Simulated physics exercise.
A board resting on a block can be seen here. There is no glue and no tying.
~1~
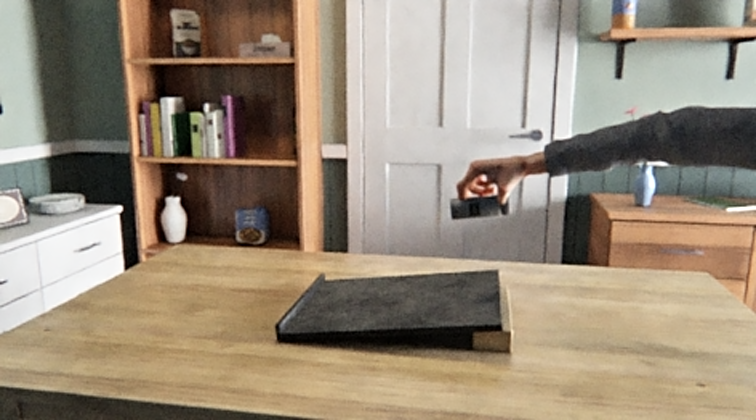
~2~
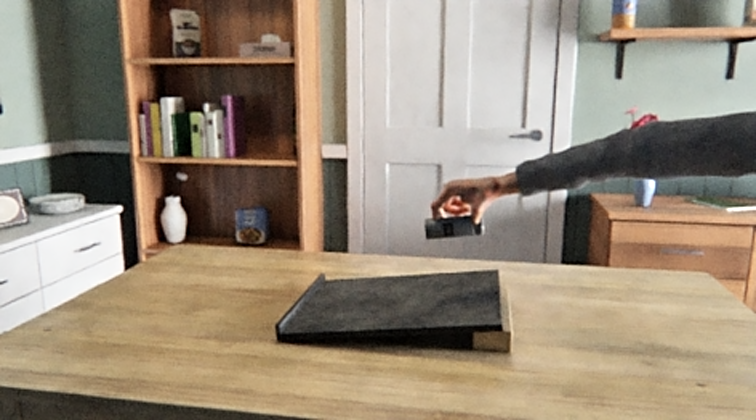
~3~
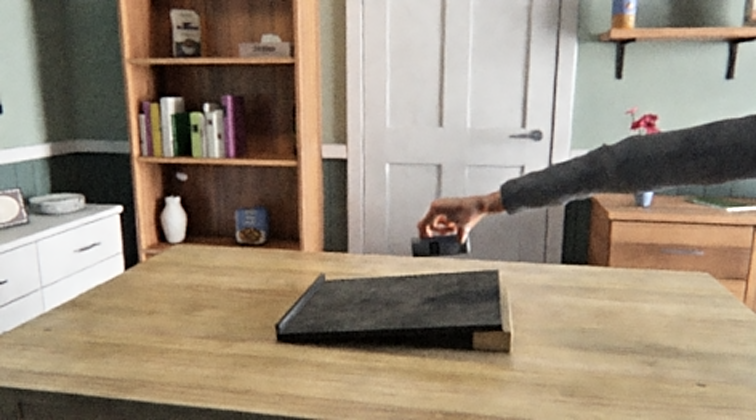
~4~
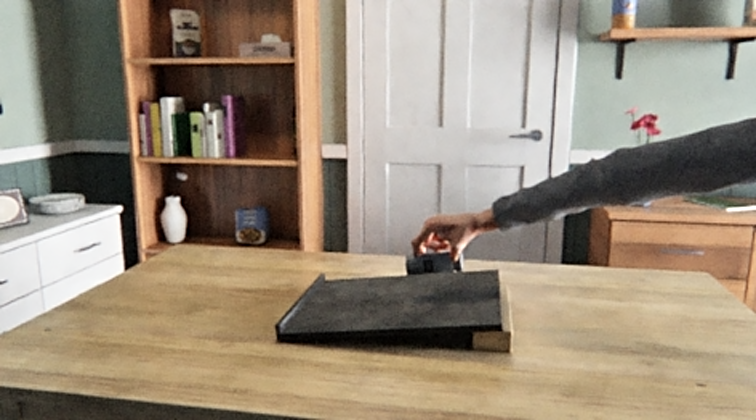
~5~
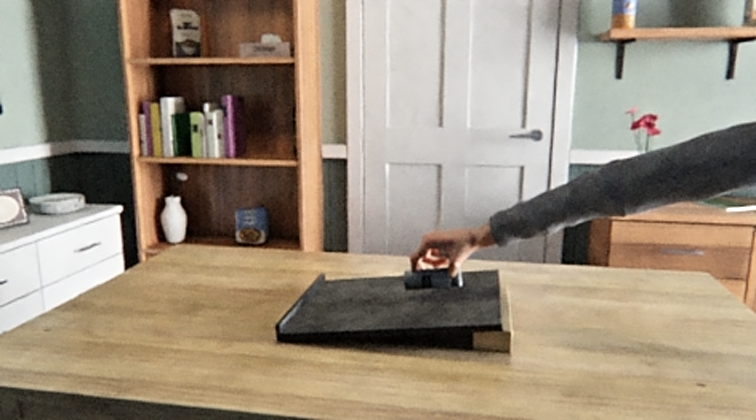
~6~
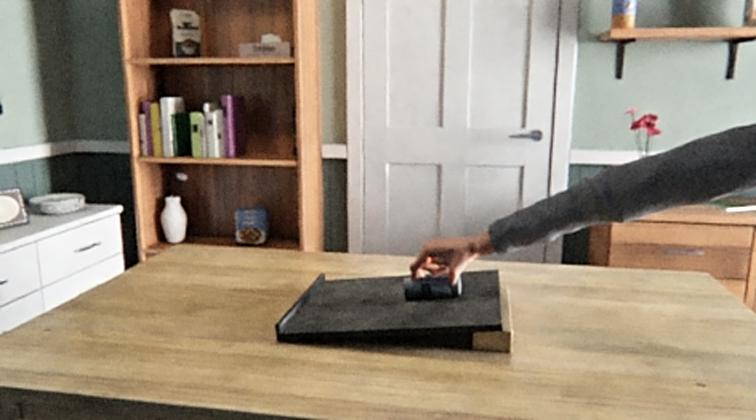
A hand holding a small dark shaker came in from the right, moved left and down over the wooden table, and set it on the black sloping board, keeping hold of it.
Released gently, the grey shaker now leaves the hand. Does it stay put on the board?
Steady.
Then, 0.30 s after the last picture, nothing has stirred.
Then, 0.70 s after the last picture, grey shaker resting near (432, 287).
At rest, it is in place. Seen from the same camera at the end, grey shaker near (432, 287). The grey shaker keeps its place.
